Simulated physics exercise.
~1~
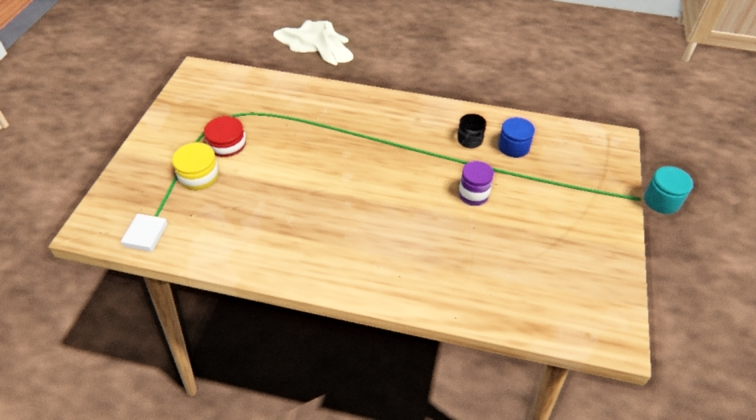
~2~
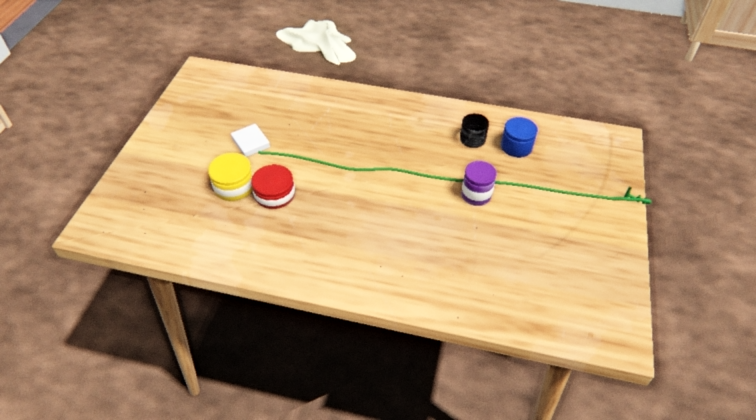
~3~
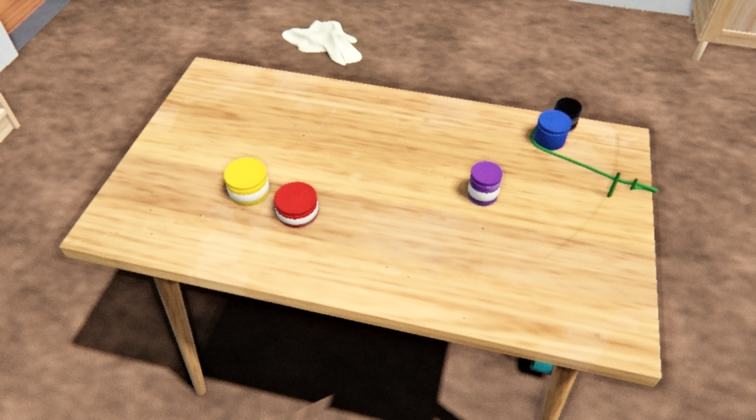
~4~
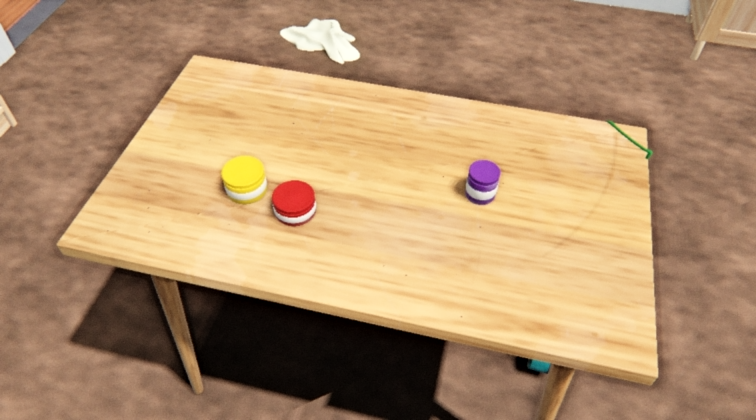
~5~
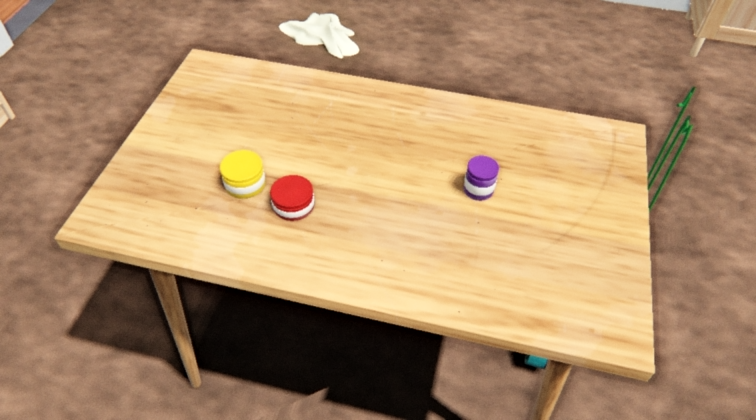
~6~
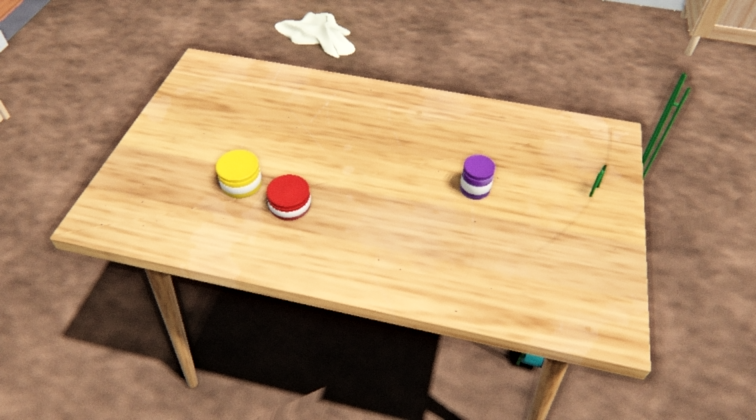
In the video, a teal container tied by a green cord to a white block drops beside a wooden table, dragging the block past shifting yellow and red jars and off the top. Black and blue containers also go over the right side, leaving yellow, red and purple jars on the table.
